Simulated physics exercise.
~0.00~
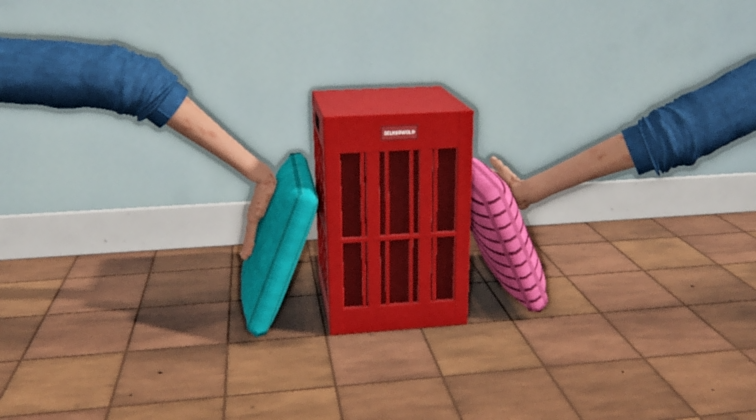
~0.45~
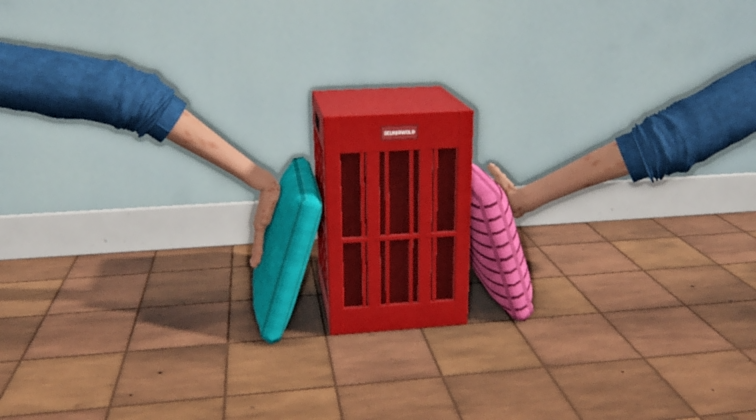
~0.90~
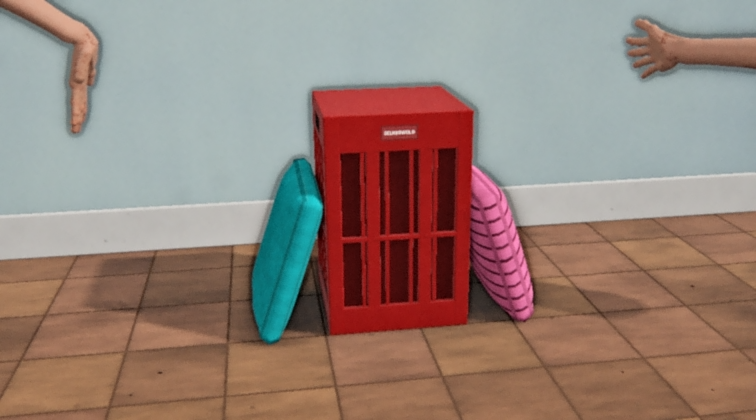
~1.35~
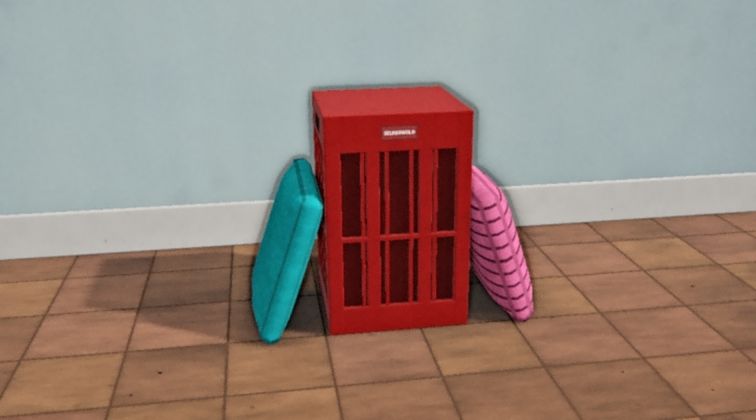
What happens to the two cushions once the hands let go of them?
Both stay propped up, with the turquoise cushion leaning on the left side of the red crate and the pink one leaning on the right.
Two hands pressing a turquoise cushion and a pink cushion against a red crate, then letting go, leaving both cushions leaning.
